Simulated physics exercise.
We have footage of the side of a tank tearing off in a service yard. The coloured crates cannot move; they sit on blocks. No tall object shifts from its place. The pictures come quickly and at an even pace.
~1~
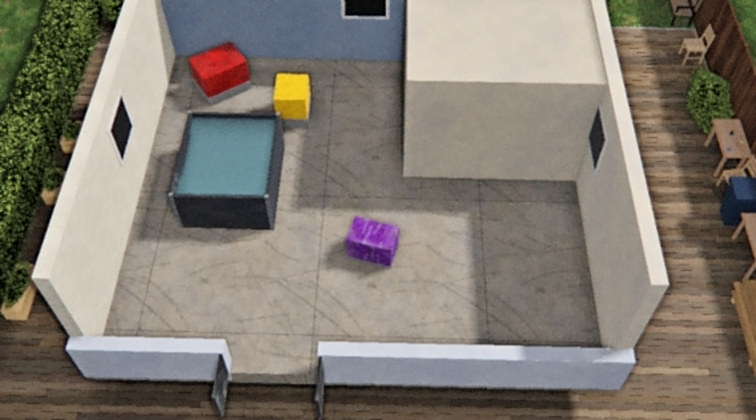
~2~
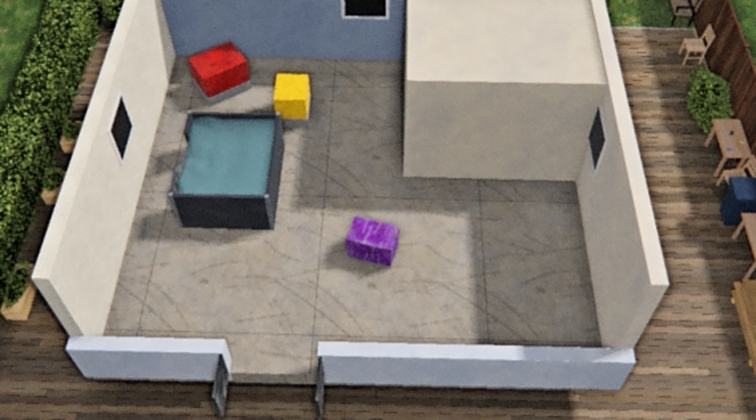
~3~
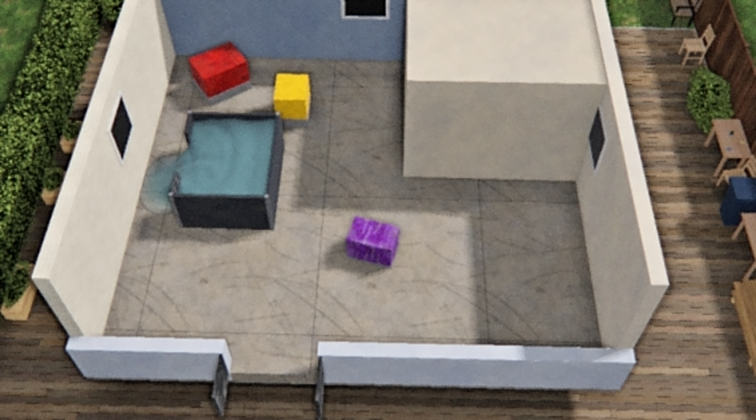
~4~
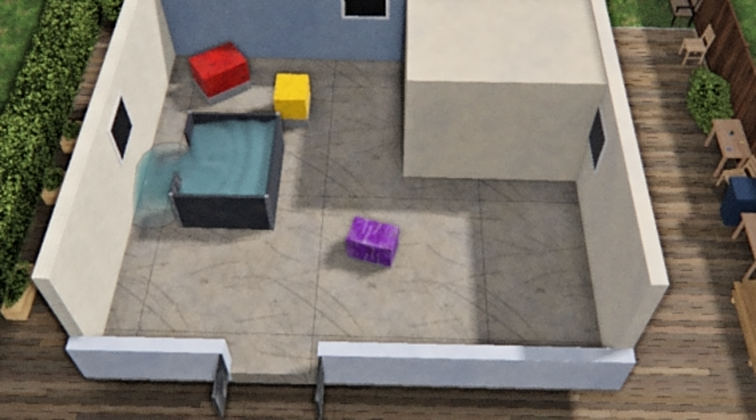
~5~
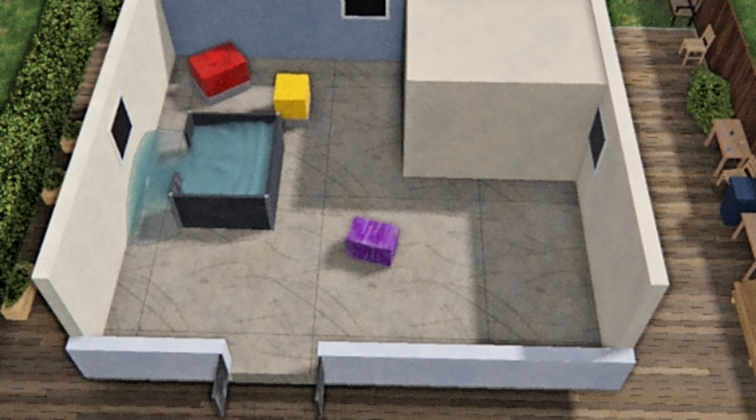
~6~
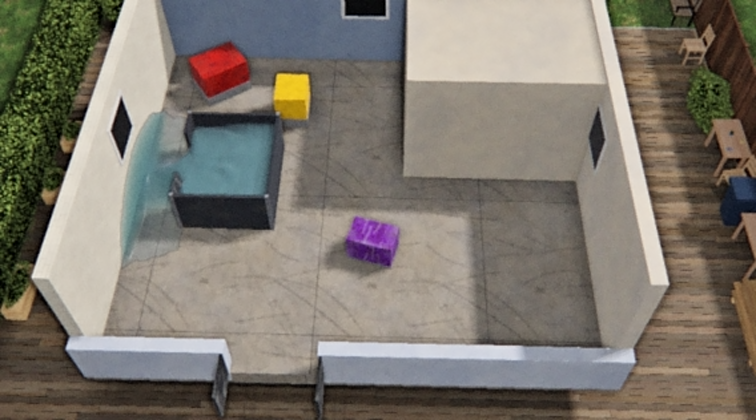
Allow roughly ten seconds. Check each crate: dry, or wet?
At the end, the red crate will not stay dry; the purple crate will not stay dry; the yellow crate will come through untouched.
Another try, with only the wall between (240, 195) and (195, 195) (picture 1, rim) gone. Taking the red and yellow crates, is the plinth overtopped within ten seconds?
In that case the red one is never flooded and the yellow one is never flooded.
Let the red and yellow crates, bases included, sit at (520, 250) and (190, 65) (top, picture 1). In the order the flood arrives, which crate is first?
The one in yellow.
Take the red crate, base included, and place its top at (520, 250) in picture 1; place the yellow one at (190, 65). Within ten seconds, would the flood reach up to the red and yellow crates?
So the red crate stays high and dry and the yellow crate gets reached.
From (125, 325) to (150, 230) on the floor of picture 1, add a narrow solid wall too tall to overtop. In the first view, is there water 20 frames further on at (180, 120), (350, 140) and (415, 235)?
One by one: Soaked, spared, spared.
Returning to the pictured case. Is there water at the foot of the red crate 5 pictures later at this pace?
At red, got wet.
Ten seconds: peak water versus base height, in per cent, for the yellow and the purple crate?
Around 60 in a hundred for the first and 280 in a hundred for the second.
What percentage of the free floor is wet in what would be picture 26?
It should be close to 45 %.
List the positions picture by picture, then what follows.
Still water in the tank at (227, 156), in the first picture.
The front is at a hidden place, out from the gap at (189, 173), in the second picture.
Water pours out at (189, 175) and has run to (149, 172), in the third picture.
Water pours out at (189, 176) and has run to (133, 222), in the fourth picture.
The front is at (157, 130), out from the gap at (189, 176), in the fifth picture.
Water pours out at (189, 176) and has run to (161, 113), in the sixth picture.
A moment on, water covers 20 % of the floor; the red crate water round its plinth, the purple crate not reached, the yellow crate not reached.
Next, water covers 30 % of the floor; the red crate water round its plinth, the purple crate not reached, the yellow crate water round its plinth.
Then, water covers 45 % of the floor; the red crate water round its plinth, the purple crate not reached, the yellow crate water round its plinth.
Later, water covers 80 % of the floor; the red crate water round its plinth, the purple crate water round its plinth, the yellow crate water round its plinth.
In the end, water covers 95 % of the floor; the red crate was topped, the purple crate was topped, the yellow crate stayed above the water.
